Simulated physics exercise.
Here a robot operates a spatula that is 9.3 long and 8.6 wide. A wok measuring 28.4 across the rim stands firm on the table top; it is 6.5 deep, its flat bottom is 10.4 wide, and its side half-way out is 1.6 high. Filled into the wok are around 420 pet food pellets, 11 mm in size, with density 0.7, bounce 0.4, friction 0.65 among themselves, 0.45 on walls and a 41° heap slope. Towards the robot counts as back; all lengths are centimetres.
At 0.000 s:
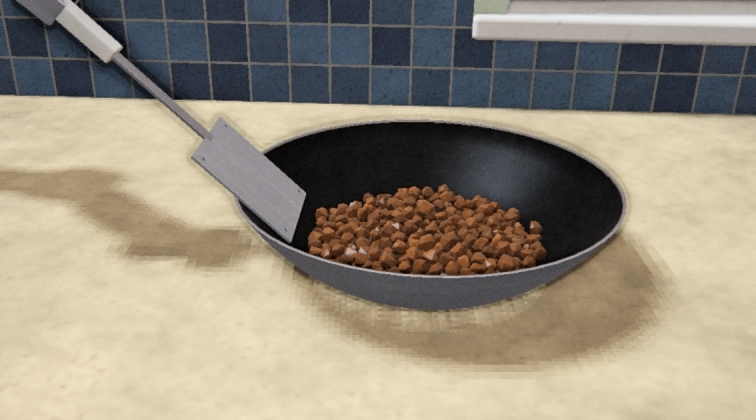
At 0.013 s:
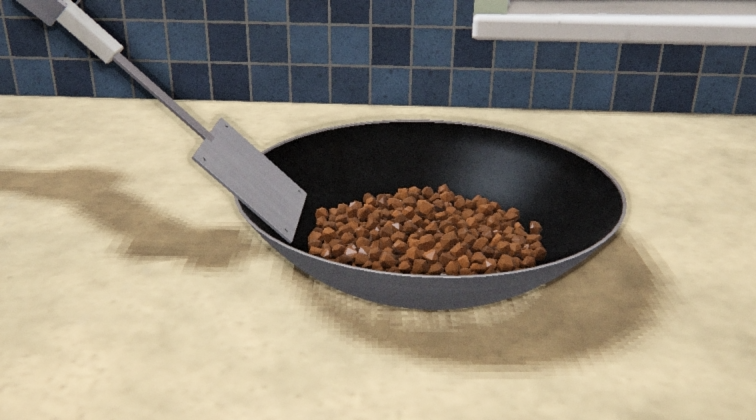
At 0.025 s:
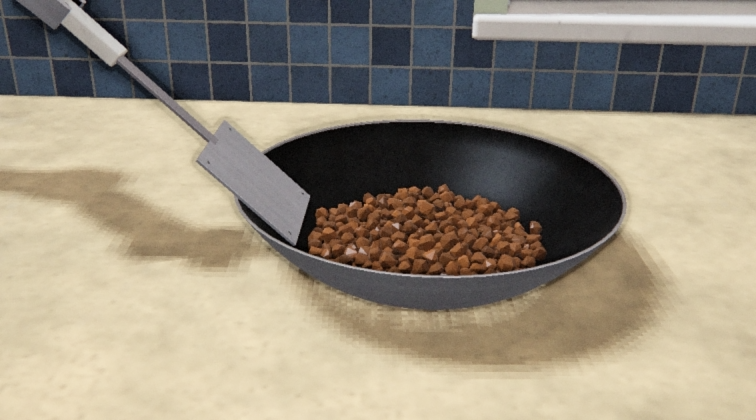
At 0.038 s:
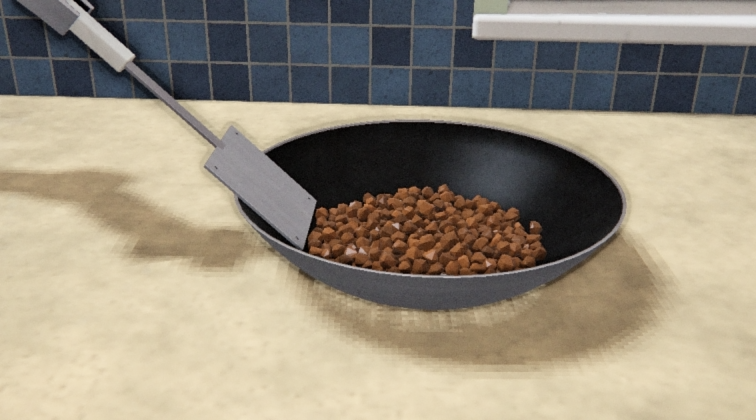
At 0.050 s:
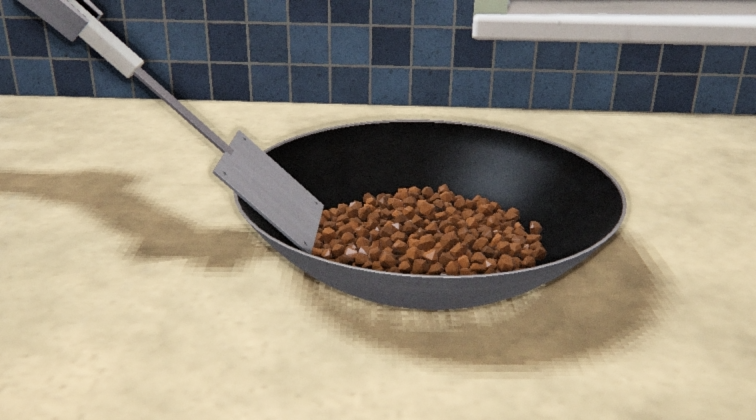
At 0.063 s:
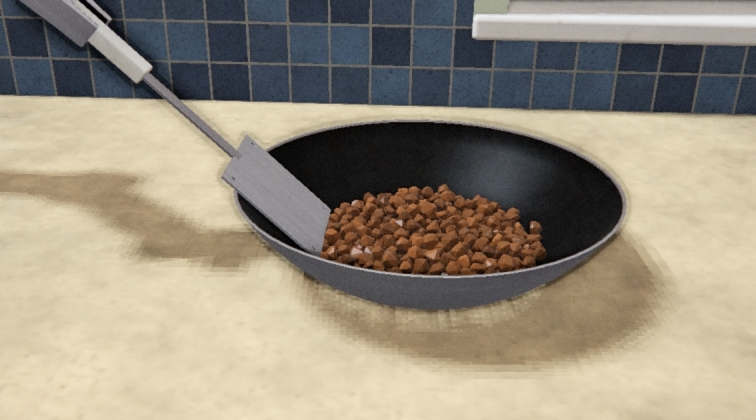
On a pale countertop before blue tiles, a metal spatula slides slowly down into a black wok, nudging brown pellets slightly right.
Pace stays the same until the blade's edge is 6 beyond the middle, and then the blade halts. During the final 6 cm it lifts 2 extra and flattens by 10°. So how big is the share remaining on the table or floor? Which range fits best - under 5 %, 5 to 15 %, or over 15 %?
The range that fits: Under 5 %.
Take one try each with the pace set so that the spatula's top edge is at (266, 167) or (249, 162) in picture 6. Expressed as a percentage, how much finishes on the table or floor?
That comes to some 5 and some 0 percent, in that order.
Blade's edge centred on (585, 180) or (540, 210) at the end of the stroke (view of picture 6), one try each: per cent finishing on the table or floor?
The two tries give near 45 and near 10 in a hundred.
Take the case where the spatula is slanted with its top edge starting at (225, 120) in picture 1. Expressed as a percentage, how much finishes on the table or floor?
About 0 per cent.
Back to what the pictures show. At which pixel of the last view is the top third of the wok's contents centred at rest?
Roughly (553, 206).
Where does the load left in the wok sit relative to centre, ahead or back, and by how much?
About 6.0 centimetres ahead.
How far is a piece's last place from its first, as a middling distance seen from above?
Somewhere near 6 centimetres, I reckon.
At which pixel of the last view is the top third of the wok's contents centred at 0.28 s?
Centre: Roughly (535, 219) in the last picture.
By 0.17 s, sloping 44°, highest piece 4 above the table; 424 in the wok.
By 0.28 s, sloping 40°, highest piece 6 above the table; 424 in the wok.
By 0.54 s, sloping 34°, highest piece 8 above the table; 422 in the wok, 2 on the table or floor.
By 1.59 s, sloping 34°, highest piece 7 above the table; 422 in the wok, 2 on the table or floor.
Final count, 422 in the wok, 2 on the table or floor. That is 0 % on the table or floor.
